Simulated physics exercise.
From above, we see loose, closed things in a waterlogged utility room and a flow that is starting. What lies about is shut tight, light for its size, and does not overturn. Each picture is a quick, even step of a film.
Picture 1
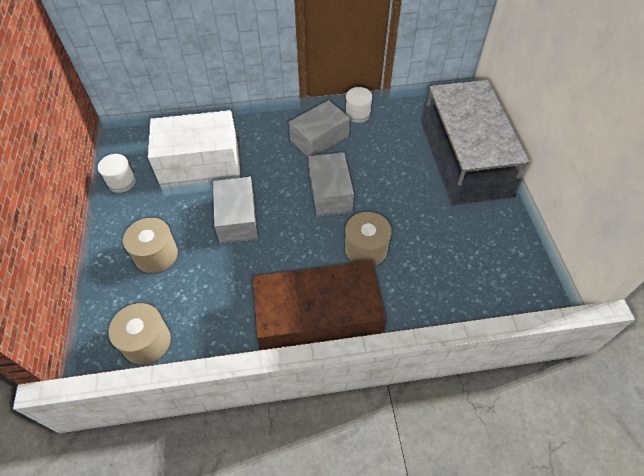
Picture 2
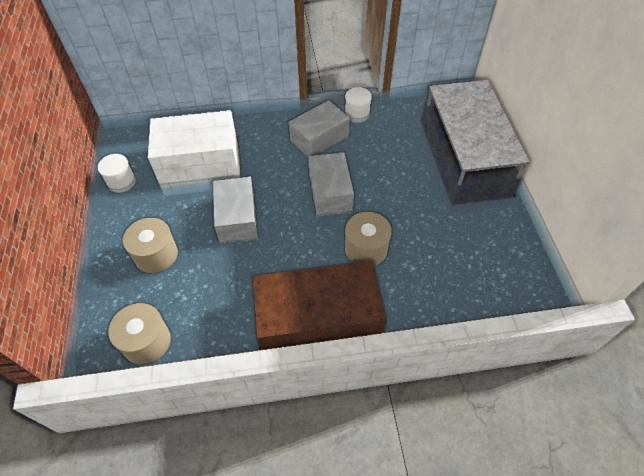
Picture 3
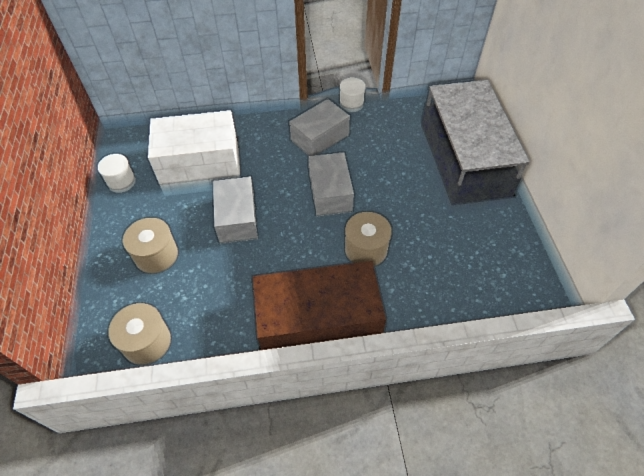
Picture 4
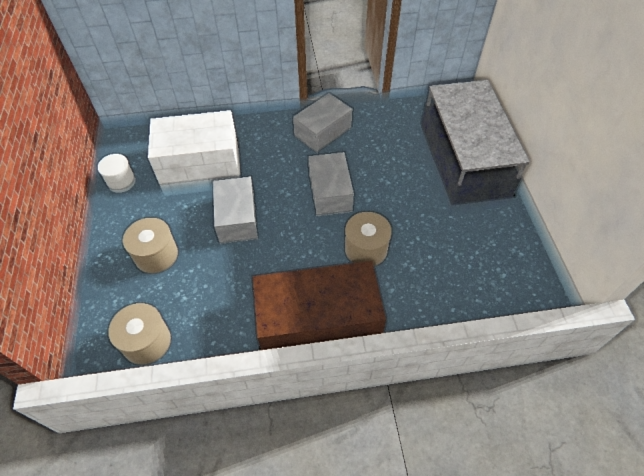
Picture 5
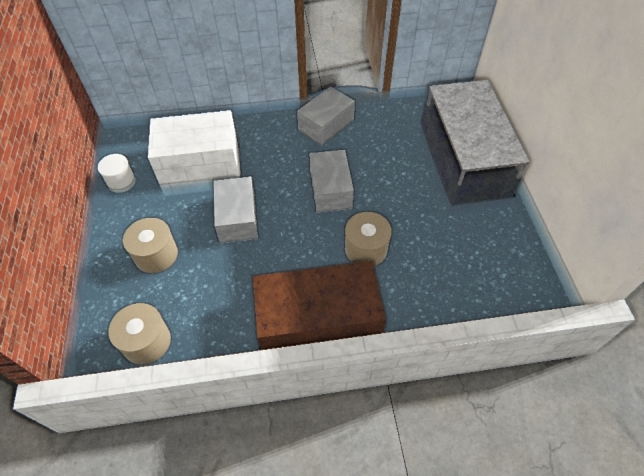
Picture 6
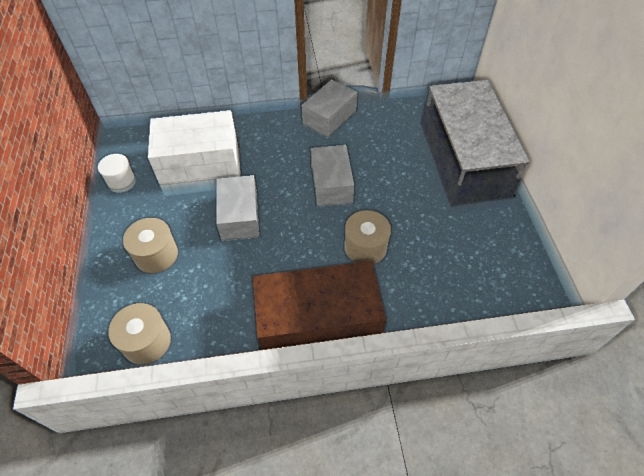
In a flooded room, the brown door at the back was suddenly open, and a small white container drifted into the doorway and out of sight, while a gray crate floated slowly toward the opening.
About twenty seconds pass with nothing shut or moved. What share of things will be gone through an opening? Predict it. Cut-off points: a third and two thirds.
A third to two thirds.
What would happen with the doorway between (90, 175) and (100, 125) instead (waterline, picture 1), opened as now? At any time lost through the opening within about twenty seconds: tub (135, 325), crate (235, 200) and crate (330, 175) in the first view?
Item one: Remains; item two: Leaves; item three: Remains.
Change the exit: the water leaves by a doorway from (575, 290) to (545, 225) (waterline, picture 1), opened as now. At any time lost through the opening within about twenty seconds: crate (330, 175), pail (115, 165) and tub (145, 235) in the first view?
The three read escape, no escape and no escape, respectively.
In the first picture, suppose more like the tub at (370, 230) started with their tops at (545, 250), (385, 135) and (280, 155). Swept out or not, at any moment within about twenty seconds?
First doesn't escape, second escapes, third escapes.
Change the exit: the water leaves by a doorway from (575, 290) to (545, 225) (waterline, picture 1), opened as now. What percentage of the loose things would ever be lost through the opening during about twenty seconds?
Near 20 in a hundred.
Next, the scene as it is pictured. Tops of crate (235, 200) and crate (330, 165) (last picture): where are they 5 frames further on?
They end up at about pixels (264, 179) and (342, 135).
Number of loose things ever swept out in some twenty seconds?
My count comes to 5.
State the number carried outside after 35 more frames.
That comes to 4.
A moment on, 2 of 8 are out; 6 afloat.
Next, 3 of 8 are out; 5 afloat.
Later, 4 of 8 are out; 4 afloat.
In the end, 5 of 8 are out; 3 afloat.
